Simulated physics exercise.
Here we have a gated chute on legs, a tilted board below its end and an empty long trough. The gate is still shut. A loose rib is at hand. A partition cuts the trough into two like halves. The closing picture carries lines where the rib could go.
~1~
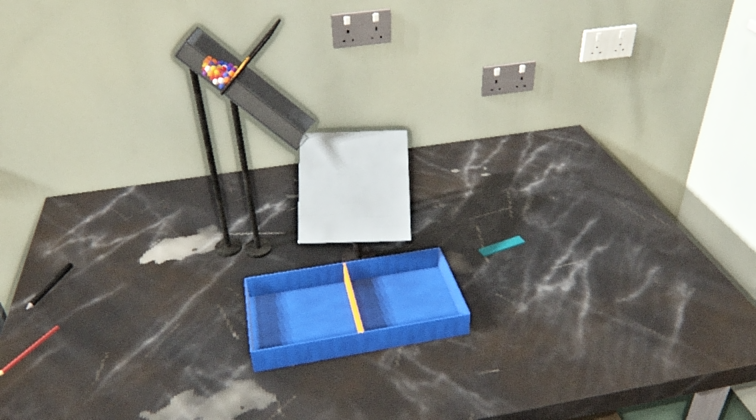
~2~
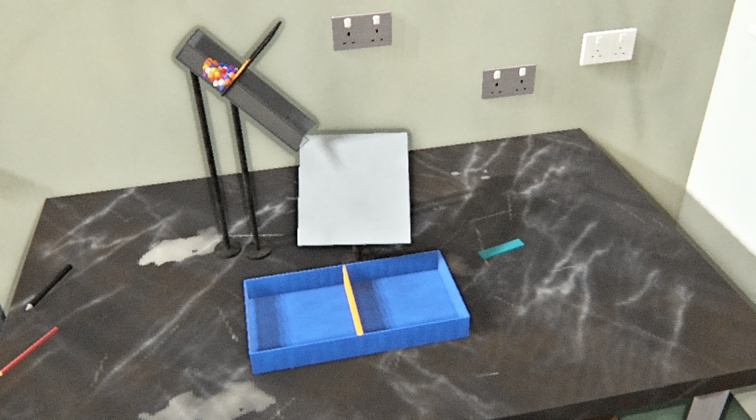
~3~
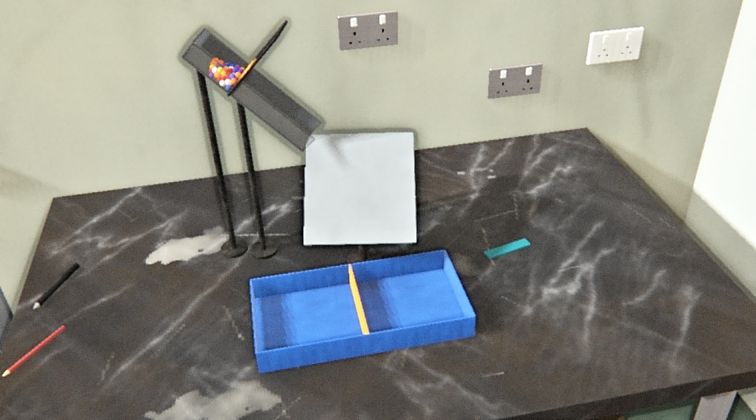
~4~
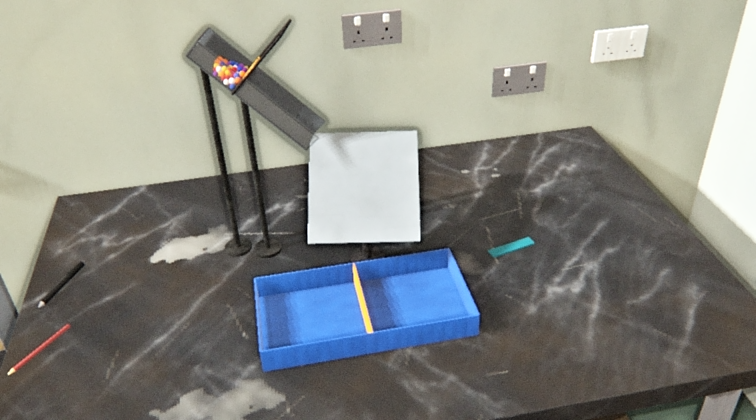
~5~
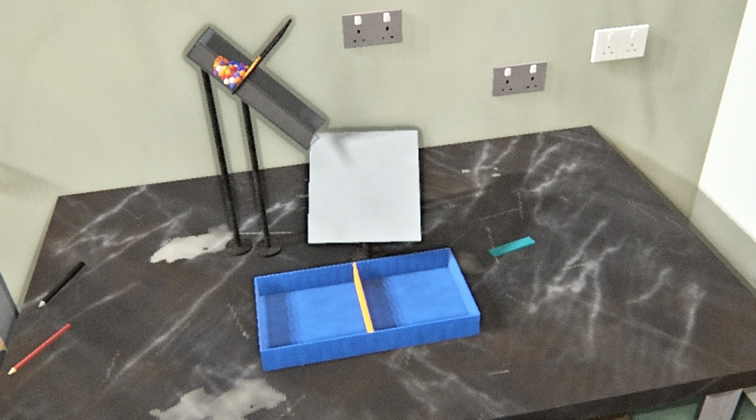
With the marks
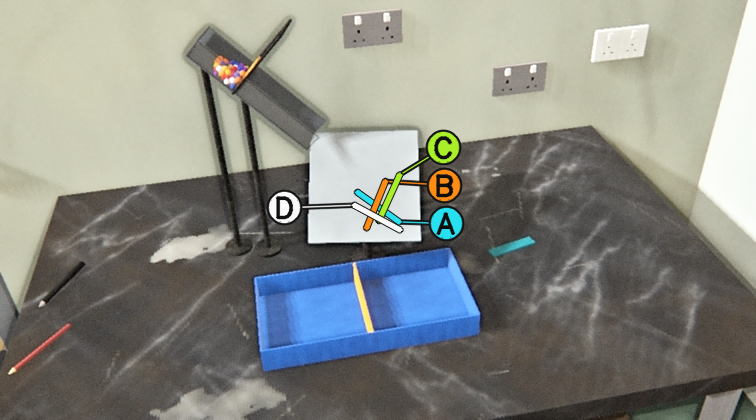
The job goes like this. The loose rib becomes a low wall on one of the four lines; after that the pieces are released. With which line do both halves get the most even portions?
C is best.
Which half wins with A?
The right half.
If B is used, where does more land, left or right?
The left half.
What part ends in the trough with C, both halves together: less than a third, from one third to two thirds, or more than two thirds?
Line C gives more than two thirds.
On the marked copy, line A from (357, 192) to (399, 221); line B from (385, 181) to (366, 227); line C from (399, 174) to (378, 220); line D from (354, 205) to (399, 229).
With A, of what is caught, about a quarter in the left half, most in the right.
With B, of what is caught, most in the left half, a small part in the right.
With C, of what is caught, about half in the left half, about half in the right.
With D, of what is caught, a small part in the left half, most in the right.
